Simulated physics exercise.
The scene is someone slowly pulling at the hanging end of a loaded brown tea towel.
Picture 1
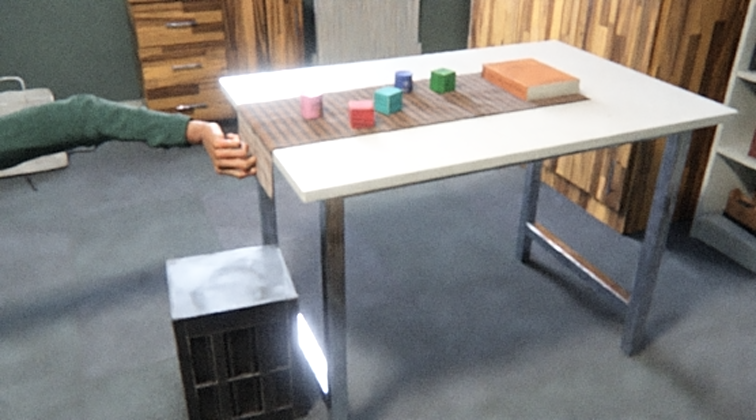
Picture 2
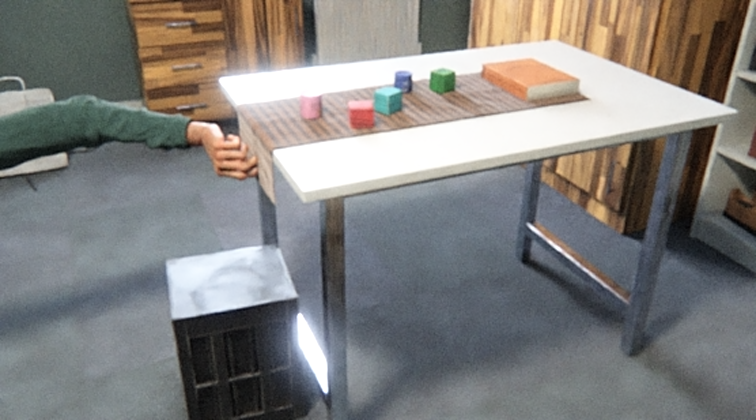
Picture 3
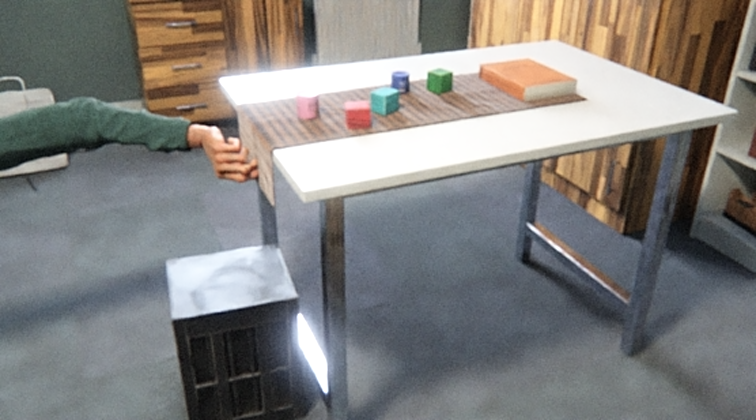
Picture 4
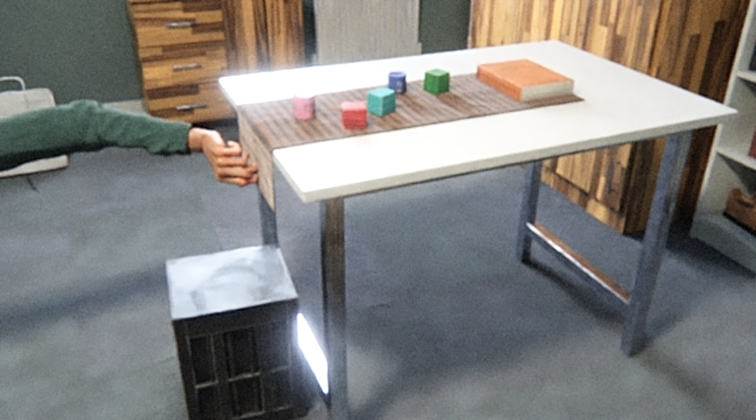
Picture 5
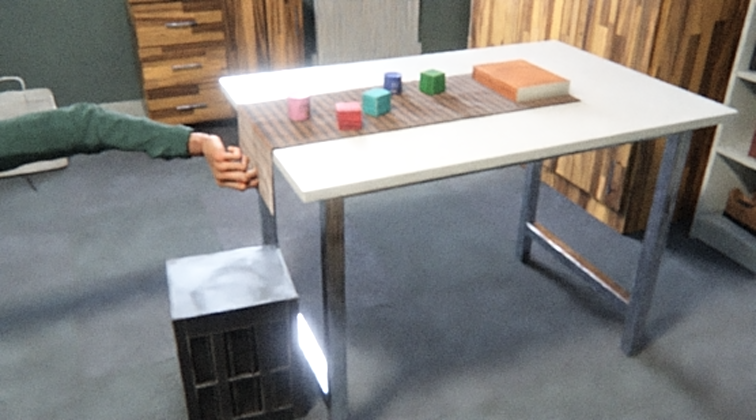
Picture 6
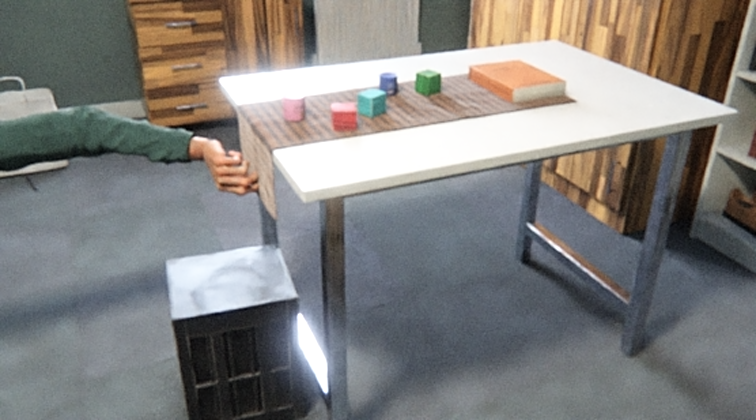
A hand in a green sleeve slowly pulling a brown cloth at a white table's left edge, small blocks and orange book shifting left.
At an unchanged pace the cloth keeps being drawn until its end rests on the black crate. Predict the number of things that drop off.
The number is two.
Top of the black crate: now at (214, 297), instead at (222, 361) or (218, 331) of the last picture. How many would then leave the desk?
In that case 4 and 3.
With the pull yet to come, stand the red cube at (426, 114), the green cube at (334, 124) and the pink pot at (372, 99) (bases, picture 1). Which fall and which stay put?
The red cube survives, the green cube drops off, the pink pot keeps its place on top.
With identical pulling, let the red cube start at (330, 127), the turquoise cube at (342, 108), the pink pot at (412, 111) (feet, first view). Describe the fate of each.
Short version: Red cube drops, turquoise cube drops, pink pot stays.
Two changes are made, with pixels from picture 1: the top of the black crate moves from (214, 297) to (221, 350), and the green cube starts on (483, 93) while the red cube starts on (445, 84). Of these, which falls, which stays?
In the end the green cube rides it out; meanwhile the red cube rides it out.
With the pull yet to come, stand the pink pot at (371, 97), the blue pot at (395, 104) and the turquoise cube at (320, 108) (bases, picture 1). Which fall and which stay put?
Pink pot stays, blue pot stays, turquoise cube gone.
Soon after, hem near (261, 245); pink pot gone.
After that, hem on the crate; pink pot and red cube gone.
In the end, hem on the crate; pink pot and red cube gone. The count of fallen things is two.
